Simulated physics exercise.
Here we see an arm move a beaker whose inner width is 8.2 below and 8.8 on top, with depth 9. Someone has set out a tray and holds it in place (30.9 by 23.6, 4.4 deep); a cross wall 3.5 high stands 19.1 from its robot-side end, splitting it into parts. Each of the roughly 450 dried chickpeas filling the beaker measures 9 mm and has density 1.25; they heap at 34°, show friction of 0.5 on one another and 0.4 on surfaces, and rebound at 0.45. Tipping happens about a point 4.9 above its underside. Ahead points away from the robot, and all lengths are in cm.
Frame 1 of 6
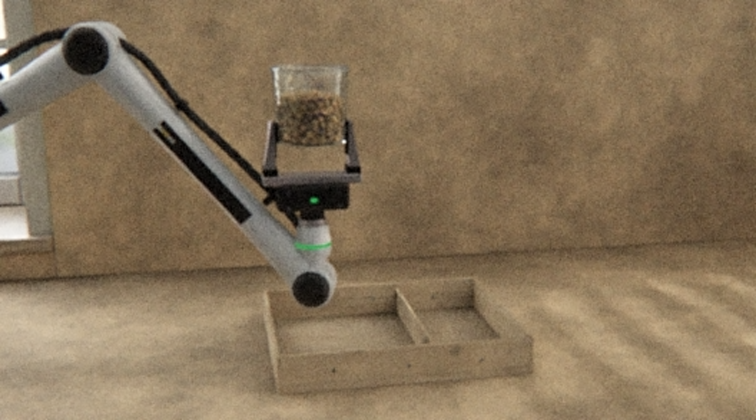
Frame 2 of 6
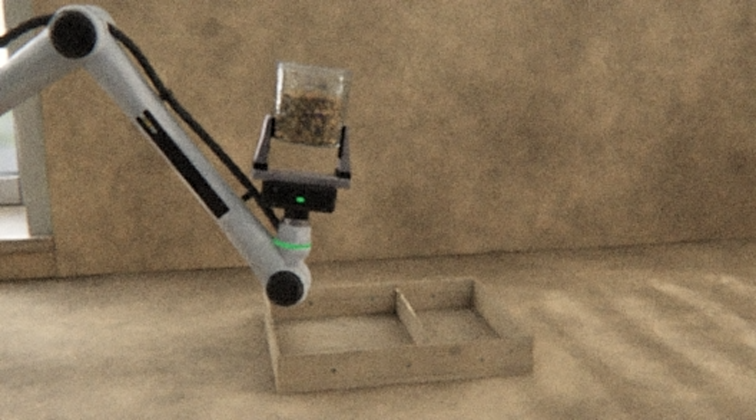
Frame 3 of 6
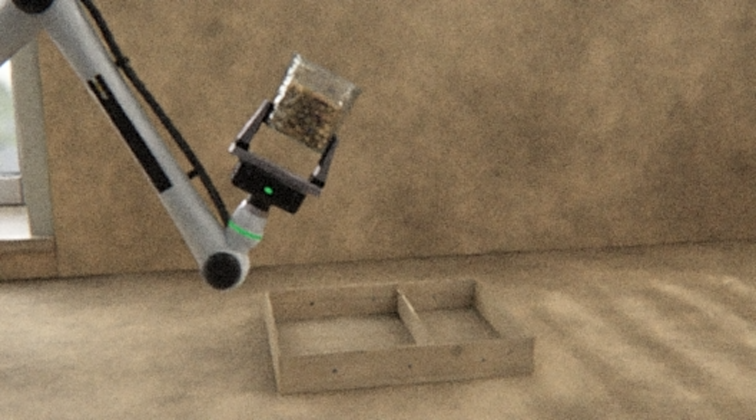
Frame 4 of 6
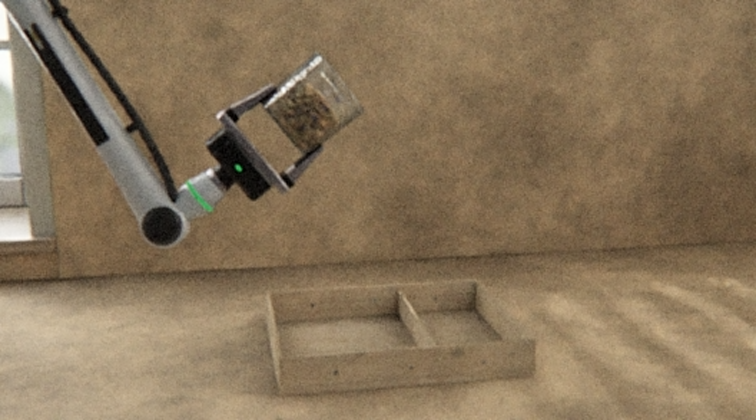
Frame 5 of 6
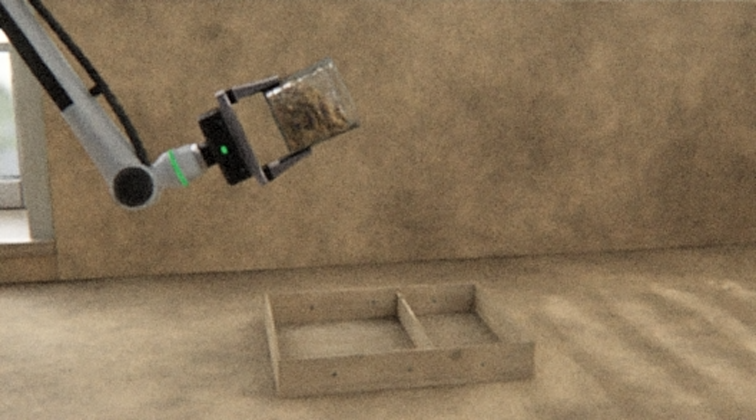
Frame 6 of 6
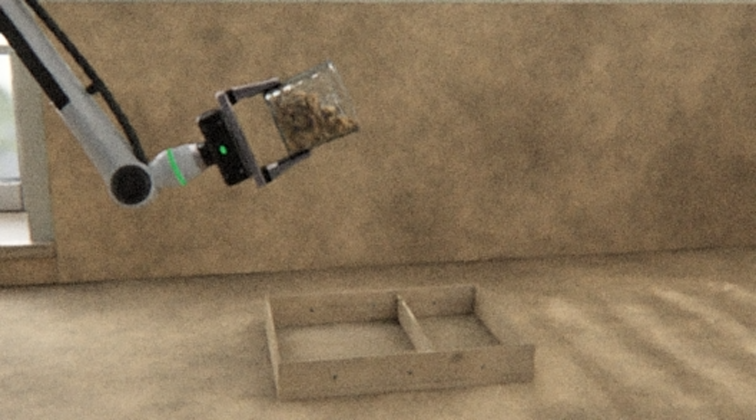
A robot arm holds a clear beaker partly filled with small brownish pieces upright above a divided tray on a sandy-coloured surface. The arm's lower joint swings left and upward while the gripper tilts the beaker steadily to the right, the pieces shifting inside it, until the beaker leans well over, nearly sideways.
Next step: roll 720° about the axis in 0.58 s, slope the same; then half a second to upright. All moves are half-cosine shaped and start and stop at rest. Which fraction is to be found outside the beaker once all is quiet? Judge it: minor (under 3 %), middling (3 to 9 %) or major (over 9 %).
Judged middling.
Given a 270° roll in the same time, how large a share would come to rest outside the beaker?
Around 5 %.
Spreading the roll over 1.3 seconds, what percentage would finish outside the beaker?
I'd expect approximately 10 per cent then.
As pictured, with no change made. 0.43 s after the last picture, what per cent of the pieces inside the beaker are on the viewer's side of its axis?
Close to 50 % of them.
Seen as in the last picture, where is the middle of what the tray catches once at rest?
Centre: Close to (396, 343).
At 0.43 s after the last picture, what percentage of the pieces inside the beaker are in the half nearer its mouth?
Mouth-half fraction: Approx. 30 %.
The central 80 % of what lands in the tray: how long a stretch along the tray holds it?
About 14 centimetres.
Then, 0.43 s after the last picture, tipped 68°, highest piece 39 above the table; 438 in the beaker, 4 in the robot-side part, 1 on the table or floor, 5 in flight or on a rim.
Then, 0.86 s after the last picture, tipped 27°, highest piece 36 above the table; 426 in the beaker, 7 in the robot-side part, 5 on the table or floor, 2 in the far-side part, 8 in flight or on a rim.
Then, 1.28 s after the last picture, upright, highest piece 37 above the table; 426 in the beaker, 13 in the robot-side part, 7 on the table or floor, 2 in the far-side part.
Then, 1.98 s after the last picture, upright, highest piece 37 above the table; 426 in the beaker, 13 in the robot-side part, 7 on the table or floor, 2 in the far-side part.
Final count, 426 in the beaker, 13 in the robot-side part, 7 on the table or floor, 2 in the far-side part. That is 5 % outside the beaker.
